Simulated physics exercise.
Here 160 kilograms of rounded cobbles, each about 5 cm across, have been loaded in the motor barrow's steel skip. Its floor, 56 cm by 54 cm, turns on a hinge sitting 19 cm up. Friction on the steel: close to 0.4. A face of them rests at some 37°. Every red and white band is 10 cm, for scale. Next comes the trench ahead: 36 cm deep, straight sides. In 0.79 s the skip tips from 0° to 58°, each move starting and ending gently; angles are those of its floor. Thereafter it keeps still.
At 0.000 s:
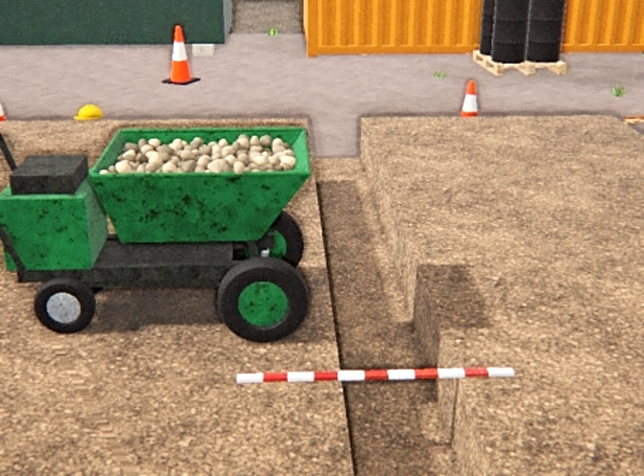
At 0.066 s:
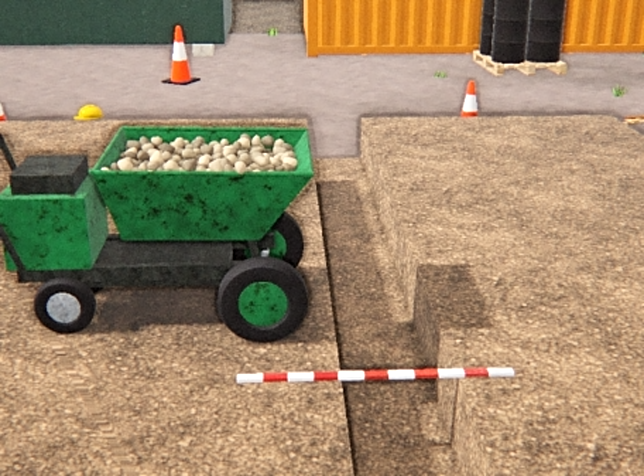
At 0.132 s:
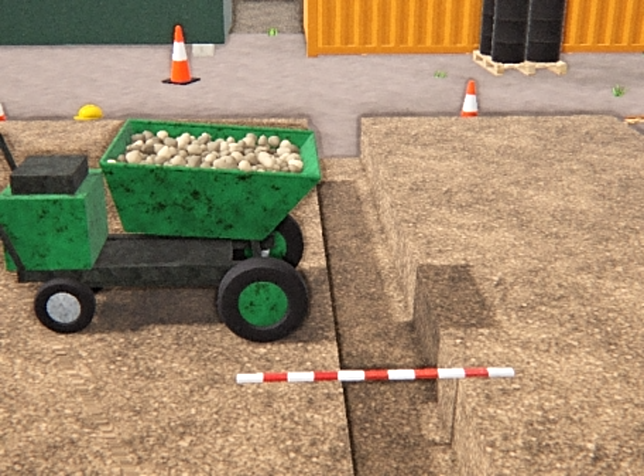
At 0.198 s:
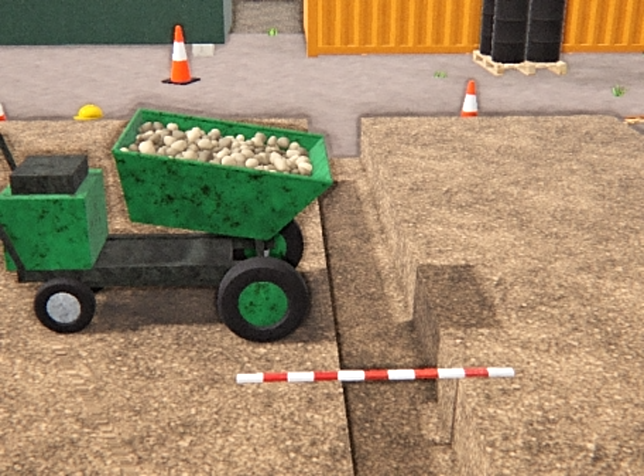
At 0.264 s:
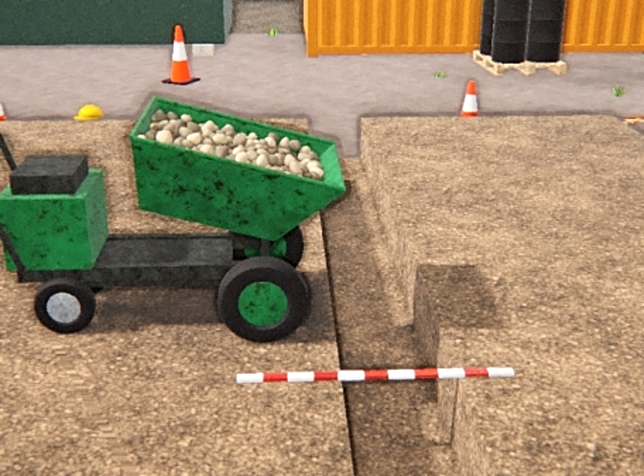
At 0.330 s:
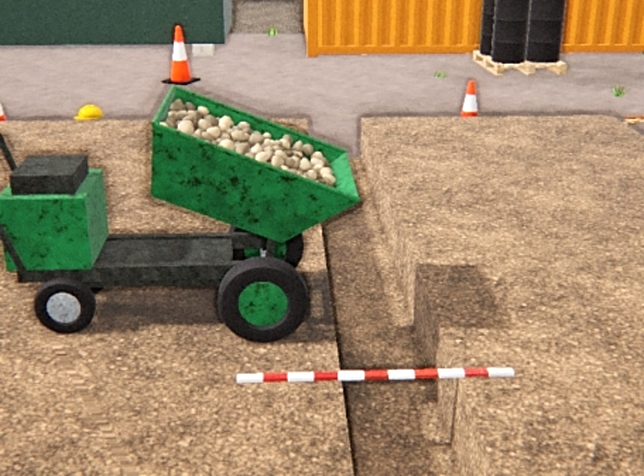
A green motor barrow slowly raises its skip of pale stones, tilting it to the right.
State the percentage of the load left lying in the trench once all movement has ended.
The share left there is about 27 per cent.
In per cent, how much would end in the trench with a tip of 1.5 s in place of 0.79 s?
Something close to 40 per cent.
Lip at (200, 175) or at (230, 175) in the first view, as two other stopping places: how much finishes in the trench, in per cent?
Estimates: 55 % then 65 %.
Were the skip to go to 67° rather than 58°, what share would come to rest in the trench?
Then close to 50 per cent.
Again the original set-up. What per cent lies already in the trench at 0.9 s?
By then, around 10 percent.
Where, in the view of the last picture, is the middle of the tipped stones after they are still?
Resting centre: About (448, 302).
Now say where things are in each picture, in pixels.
The first picture shows lip at (310, 173), floor tilted 0°, highest stones at (197, 151).
In the second picture, the skip is at 1°, its lip at (313, 174); the top of the load is at (195, 150); the stones move at 0.3 m/s on average.
The third picture shows lip at (321, 177), floor tilted 4°, highest stones at (168, 144); the stones move at 0.6 m/s on average.
The fourth picture shows lip at (332, 182), floor tilted 9°, highest stones at (161, 136); the stones move at 0.8 m/s on average.
In the fifth picture, the skip is at 15°, its lip at (345, 190); the top of the load is at (171, 124); the stones move at 0.9 m/s on average.
The sixth picture shows lip at (359, 200), floor tilted 22°, highest stones at (186, 115); the stones move at 1.0 m/s on average.
After 0.6 s the floor is at 49°; 100 % in the skip; the foremost stones are at (372, 225).
After 0.9 s the floor is at 58°; 90 % in the skip, 8 % in the trench, 2 % past the trench; the foremost stones are at (456, 288).
After 1.2 s the floor is at 58°; 57 % in the skip, 12 % in the trench, 31 % past the trench; the foremost stones are at (562, 300).
After 3.2 s the floor is at 58°; 39 % in the skip, 27 % in the trench, 33 % past the trench; the foremost stones are past the picture's edge.
